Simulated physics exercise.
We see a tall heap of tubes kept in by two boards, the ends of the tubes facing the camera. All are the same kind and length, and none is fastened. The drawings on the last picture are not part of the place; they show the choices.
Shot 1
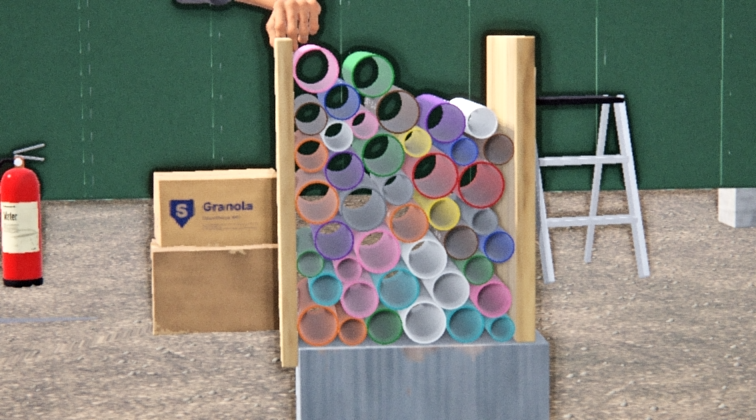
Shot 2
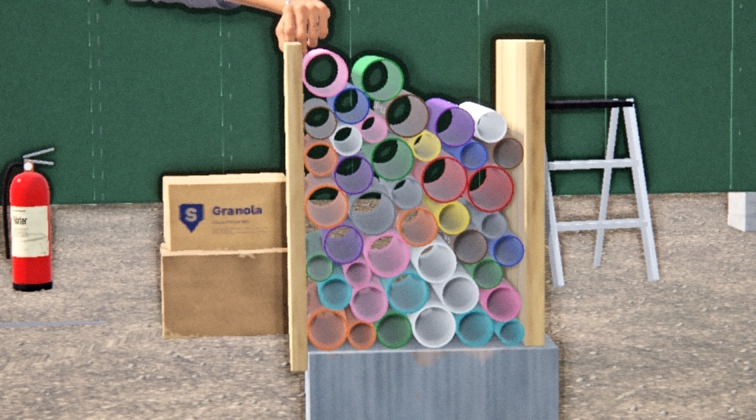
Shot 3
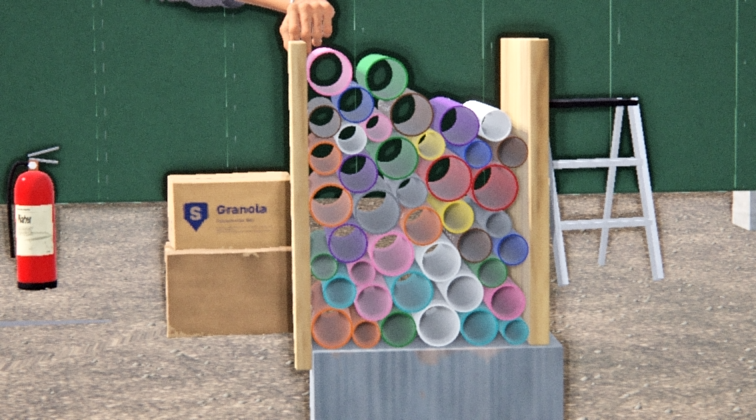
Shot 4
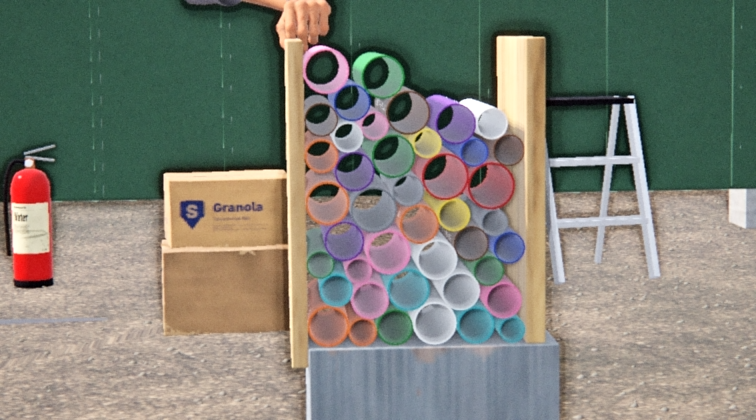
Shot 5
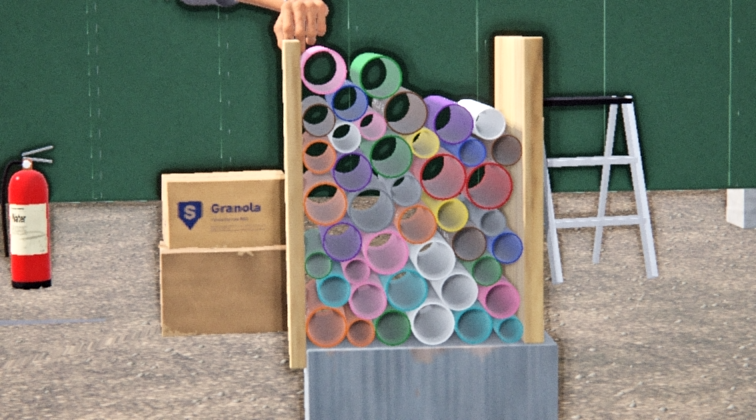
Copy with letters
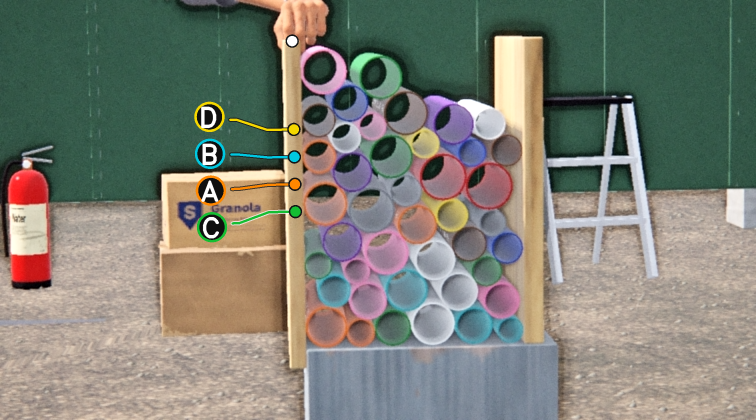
The clip opens on a tall heap of colourful tubes, their open ends facing the camera, standing between two upright boards on a grey block, while a hand grips the top of the left board. The view shifts slightly sideways and back, but the hand stays put and the tubes show no visible movement.
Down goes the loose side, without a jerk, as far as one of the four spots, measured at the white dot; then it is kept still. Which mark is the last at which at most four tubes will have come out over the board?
The answer is mark A.
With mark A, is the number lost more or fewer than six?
Fewer than six.
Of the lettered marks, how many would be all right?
Three of them.
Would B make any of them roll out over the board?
At B: Yes.
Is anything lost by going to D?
Yes.
On the marked copy, A at (295, 184); B at (295, 157); C at (296, 211); D at (294, 129); the white dot at (292, 41).
Taking A. A third of the way, top of the board (301, 104).
Two thirds of the way, top of the board (303, 177).
When it is over, top of the board (303, 184), three out over the board.
As for the rest, B three out over the board; C more than four out over the board; D one out over the board.
